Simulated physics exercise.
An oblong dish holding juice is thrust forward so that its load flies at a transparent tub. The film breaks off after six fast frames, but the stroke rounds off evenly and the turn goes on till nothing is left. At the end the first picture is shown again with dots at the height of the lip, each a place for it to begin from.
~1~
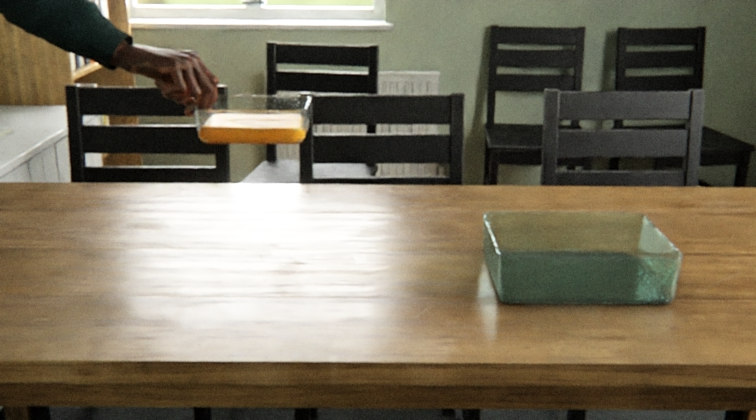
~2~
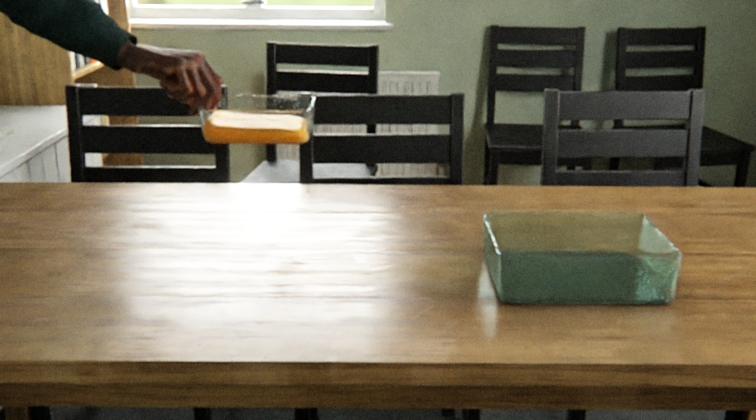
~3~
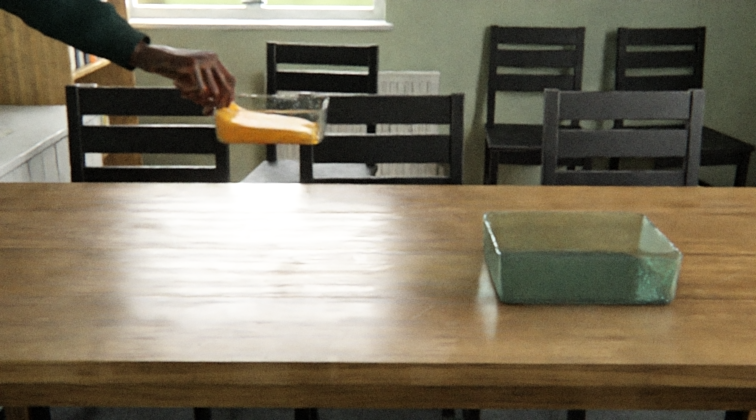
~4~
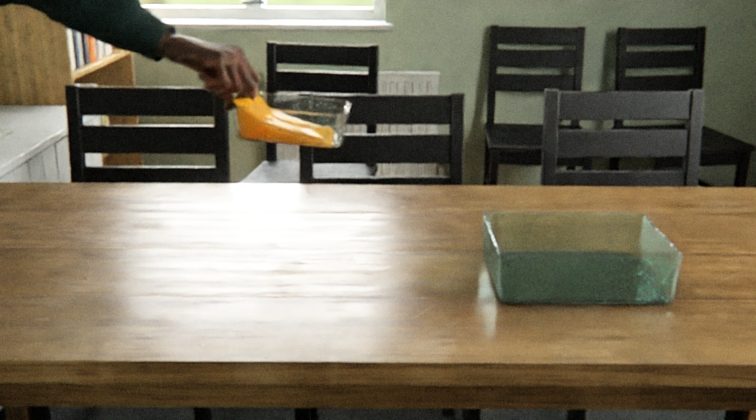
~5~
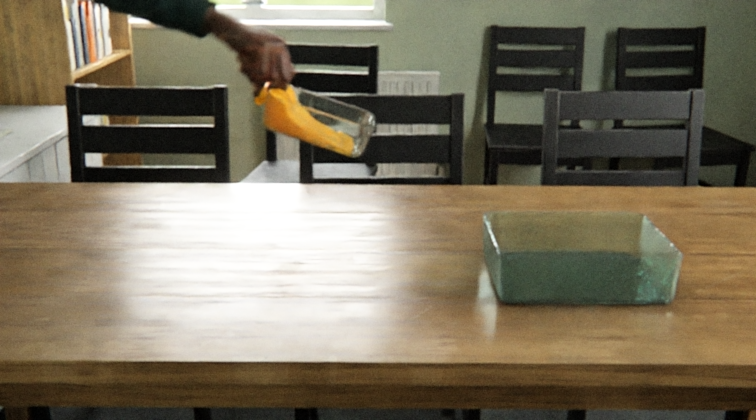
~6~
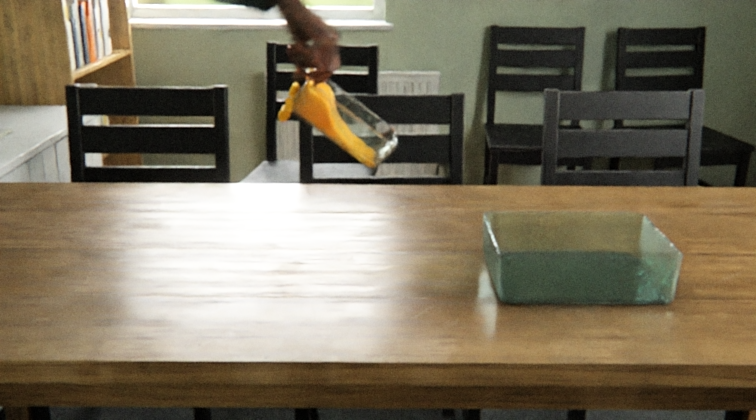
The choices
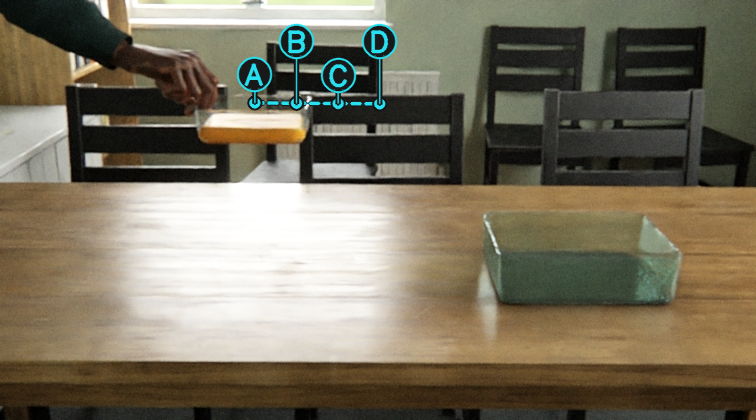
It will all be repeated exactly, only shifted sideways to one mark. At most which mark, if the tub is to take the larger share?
That is spot C.
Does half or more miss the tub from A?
Yes, it does.
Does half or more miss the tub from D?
No.
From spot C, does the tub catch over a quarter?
Yes, it does.
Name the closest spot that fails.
B it is.
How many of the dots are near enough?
Two.
On the marked copy, A at (254, 102); B at (296, 103); C at (338, 103); D at (379, 103).
For spot A, about 4 % lands in the tub, 94 % falls short and 3 % goes beside or beyond.
For spot B, about 14 % lands in the tub, 80 % falls short and 6 % goes beside or beyond.
For spot C, about 71 % lands in the tub, 21 % falls short and 9 % goes beside or beyond.
For spot D, about 83 % lands in the tub, 7 % falls short and 10 % goes beside or beyond.
